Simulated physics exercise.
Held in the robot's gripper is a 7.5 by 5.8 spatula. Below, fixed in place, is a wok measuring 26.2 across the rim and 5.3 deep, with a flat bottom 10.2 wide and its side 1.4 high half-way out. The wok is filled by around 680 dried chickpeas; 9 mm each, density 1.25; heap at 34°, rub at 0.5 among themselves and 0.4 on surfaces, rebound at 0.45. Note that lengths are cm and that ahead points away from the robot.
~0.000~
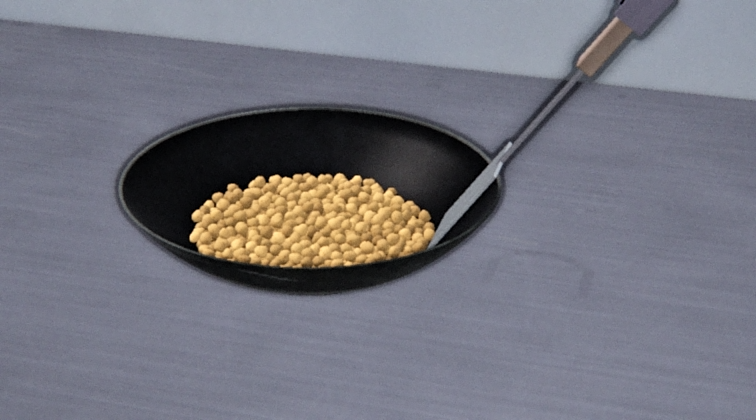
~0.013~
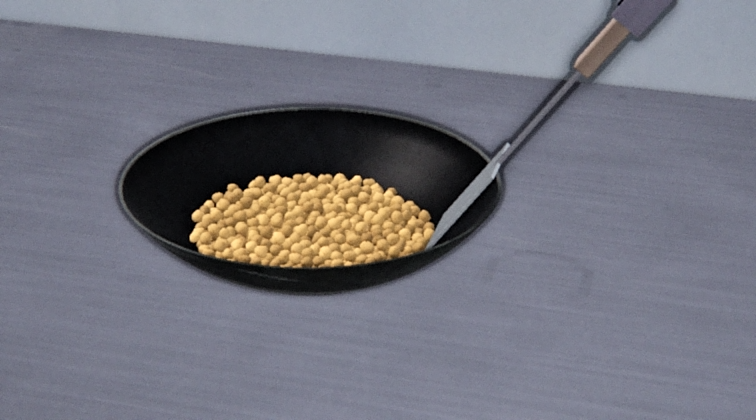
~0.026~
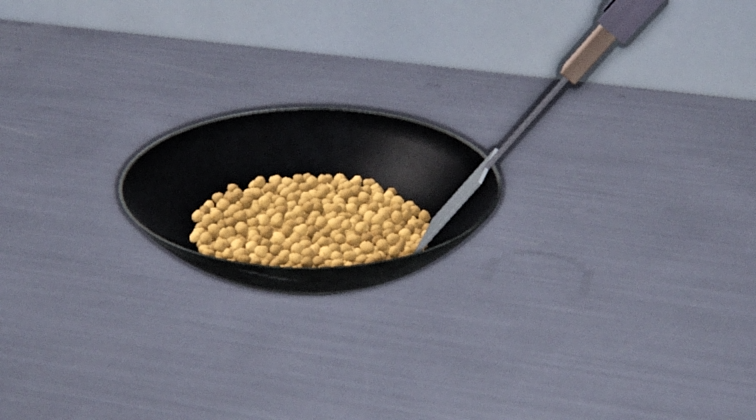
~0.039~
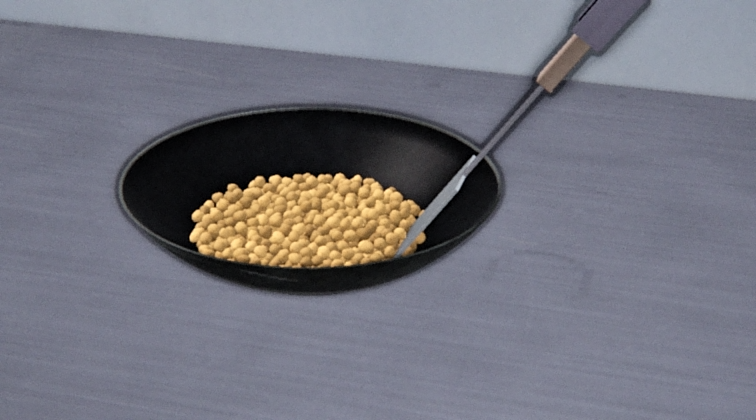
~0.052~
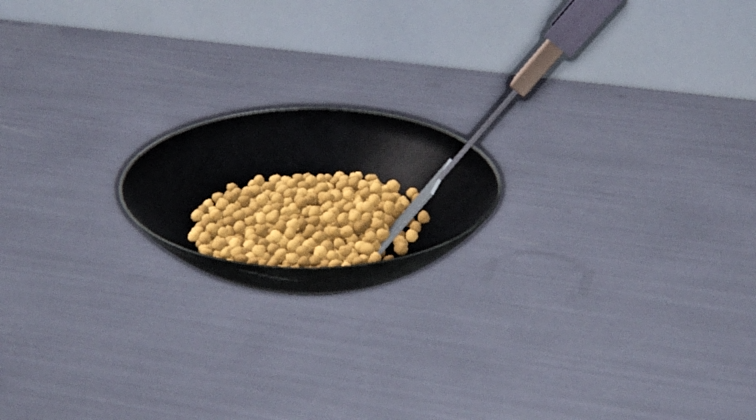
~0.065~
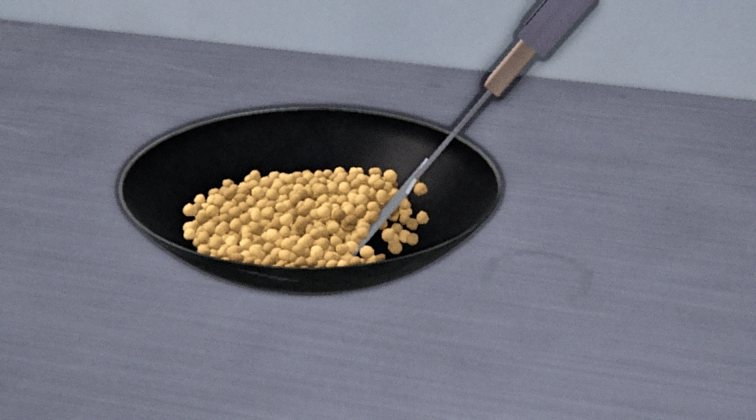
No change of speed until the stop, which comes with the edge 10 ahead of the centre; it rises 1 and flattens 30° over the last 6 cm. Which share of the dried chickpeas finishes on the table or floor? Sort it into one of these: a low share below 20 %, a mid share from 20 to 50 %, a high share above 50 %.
A mid share, from 20 to 50 %.
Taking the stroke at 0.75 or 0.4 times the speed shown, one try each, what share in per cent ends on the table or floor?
Roughly 25 per cent on the first try and 15 per cent on the second.
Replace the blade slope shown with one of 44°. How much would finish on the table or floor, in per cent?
30 %.
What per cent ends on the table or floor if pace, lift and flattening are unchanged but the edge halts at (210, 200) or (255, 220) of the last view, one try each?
Try 1: Approx. 20 %; try 2: Approx. 0 %.
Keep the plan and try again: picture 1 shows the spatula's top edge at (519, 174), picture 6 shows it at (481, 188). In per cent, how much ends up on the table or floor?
Some 10 percent ends up on the table or floor.
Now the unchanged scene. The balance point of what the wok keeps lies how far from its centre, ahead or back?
Roughly 2.0 centimetres ahead.
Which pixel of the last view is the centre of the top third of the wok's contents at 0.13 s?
Near pixel (240, 188).
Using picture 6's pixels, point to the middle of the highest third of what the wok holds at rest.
The centre sits close to (252, 215).
After 0.10 s, sloping 55°, highest piece 7 above the table; 681 in the wok.
After 0.13 s, sloping 48°, highest piece 9 above the table; 681 in the wok.
After 0.35 s, sloping 25°, highest piece 11 above the table; 464 in the wok, 105 on the table or floor, 112 on the blade or in flight.
After 1.40 s, sloping 25°, highest piece 4 above the table; 462 in the wok, 219 on the table or floor.
At rest, 462 in the wok, 219 on the table or floor. That is 32 % on the table or floor.
